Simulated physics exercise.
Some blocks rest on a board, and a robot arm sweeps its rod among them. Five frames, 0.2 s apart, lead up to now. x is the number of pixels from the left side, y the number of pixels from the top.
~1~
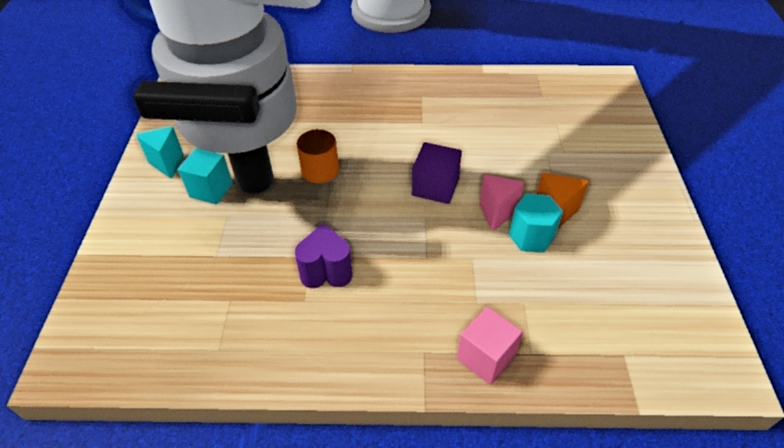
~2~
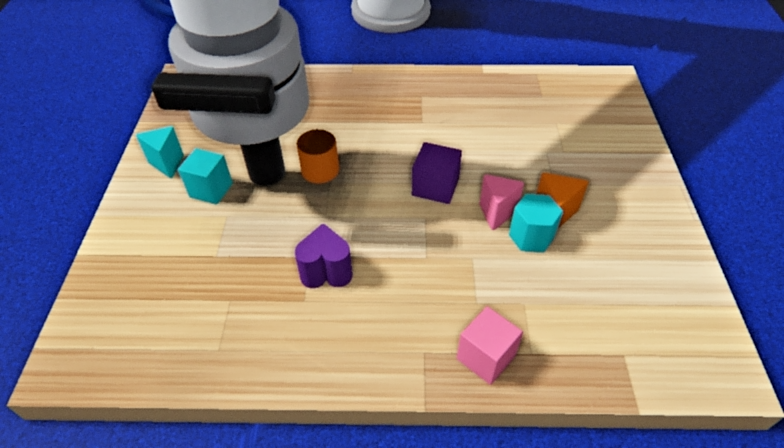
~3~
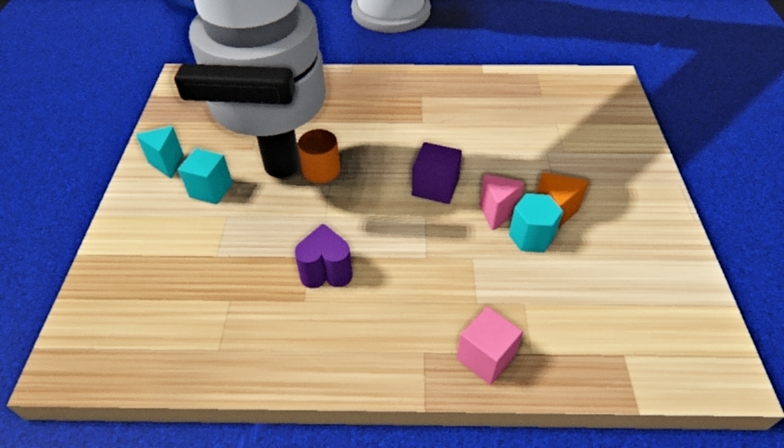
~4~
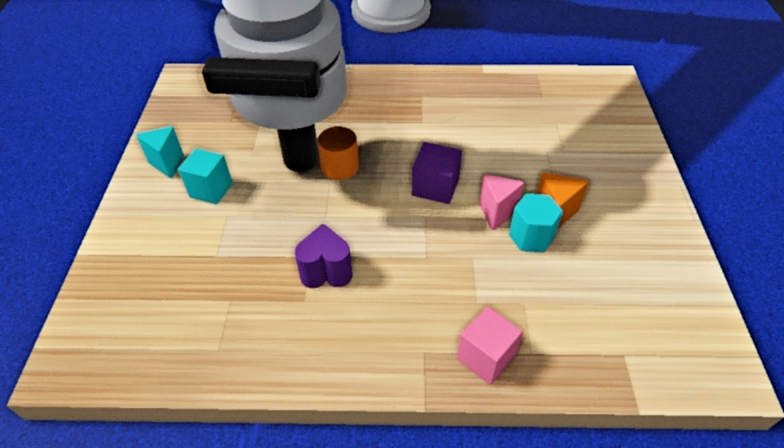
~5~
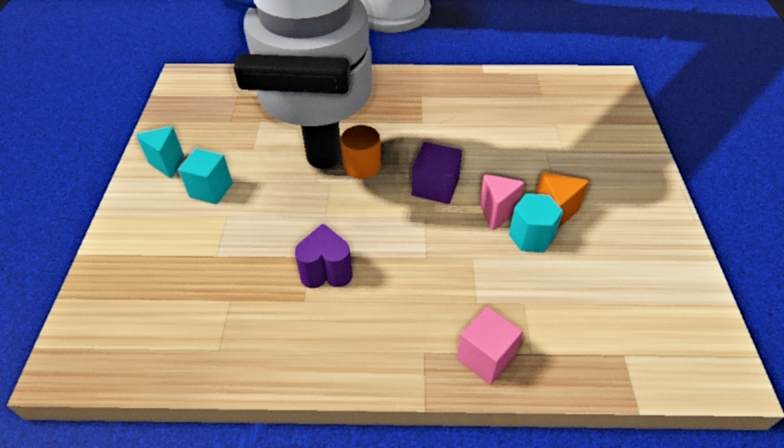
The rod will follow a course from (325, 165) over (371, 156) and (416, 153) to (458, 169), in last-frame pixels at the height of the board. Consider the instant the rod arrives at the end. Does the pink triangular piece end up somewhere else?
I'd say no.
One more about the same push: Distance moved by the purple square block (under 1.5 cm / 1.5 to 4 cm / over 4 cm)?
It is going to finish 1.5 to 4 cm from where it is now.
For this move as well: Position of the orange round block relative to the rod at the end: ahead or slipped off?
At the end of the path, the rod is still pushing the orange round block ahead of it.
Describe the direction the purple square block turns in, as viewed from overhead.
From above, it looks like the purple square block goes clockwise.
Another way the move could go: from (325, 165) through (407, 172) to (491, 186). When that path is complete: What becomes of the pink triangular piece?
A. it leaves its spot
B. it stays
Choice A: It leaves its spot.
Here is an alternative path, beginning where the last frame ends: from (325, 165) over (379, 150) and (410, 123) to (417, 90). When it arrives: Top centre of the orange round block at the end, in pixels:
It will likely be found at (423, 131).
What follows on the original path. One third of the way, rod at (370, 149); orange round block at (405, 136).
Two thirds of the way, rod at (416, 146); orange round block at (451, 137); purple square block at (456, 165), turned 60° clockwise.
At the end, rod at (458, 162); orange round block at (500, 148); purple square block at (462, 170), turned 85° clockwise; pink triangular piece in place.
